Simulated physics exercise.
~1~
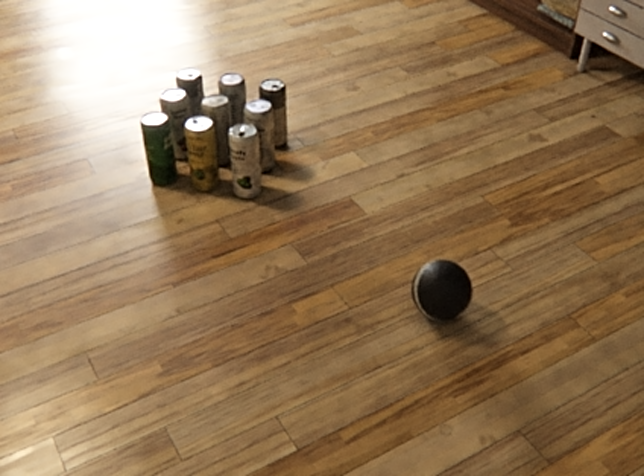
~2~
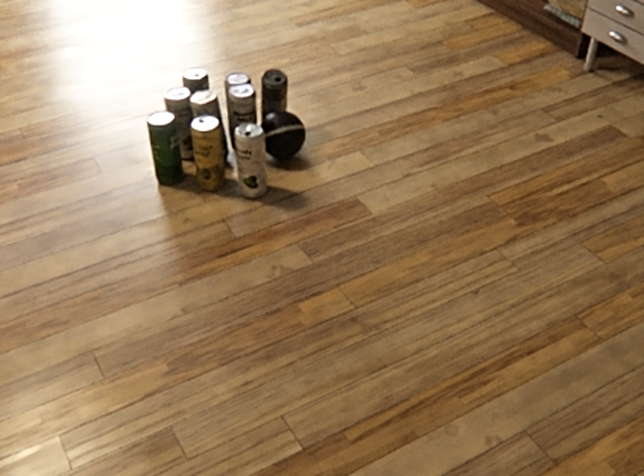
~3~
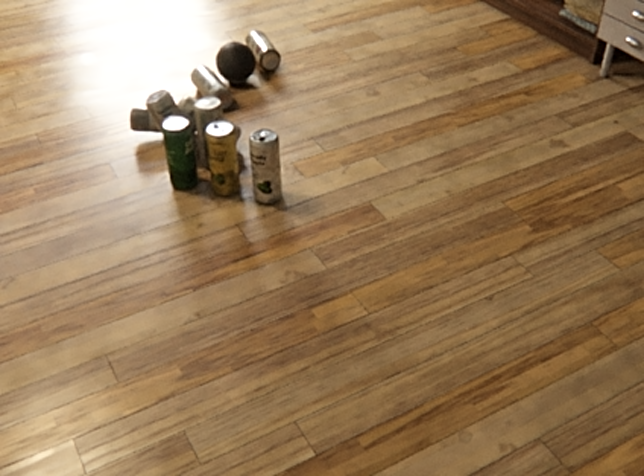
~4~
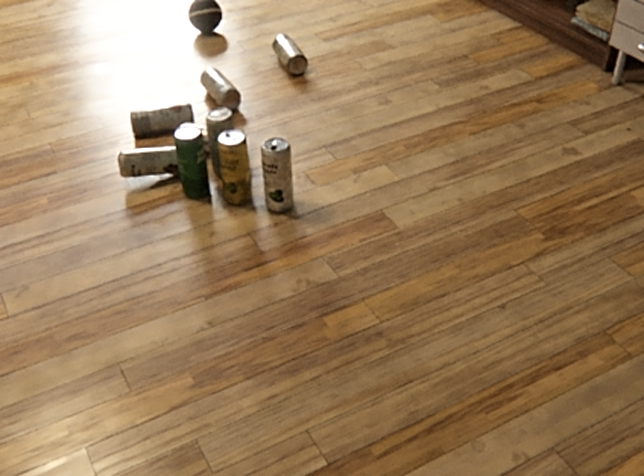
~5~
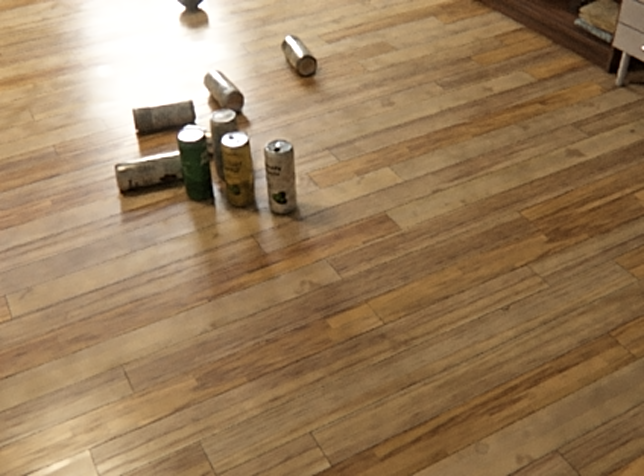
The video shows a dark ball rolling away across a wooden floor into a cluster of upright tubes, striking the right side and knocking several over. The ball rolls on to the top edge of the view, while the green and yellow tubes stay standing with two others.
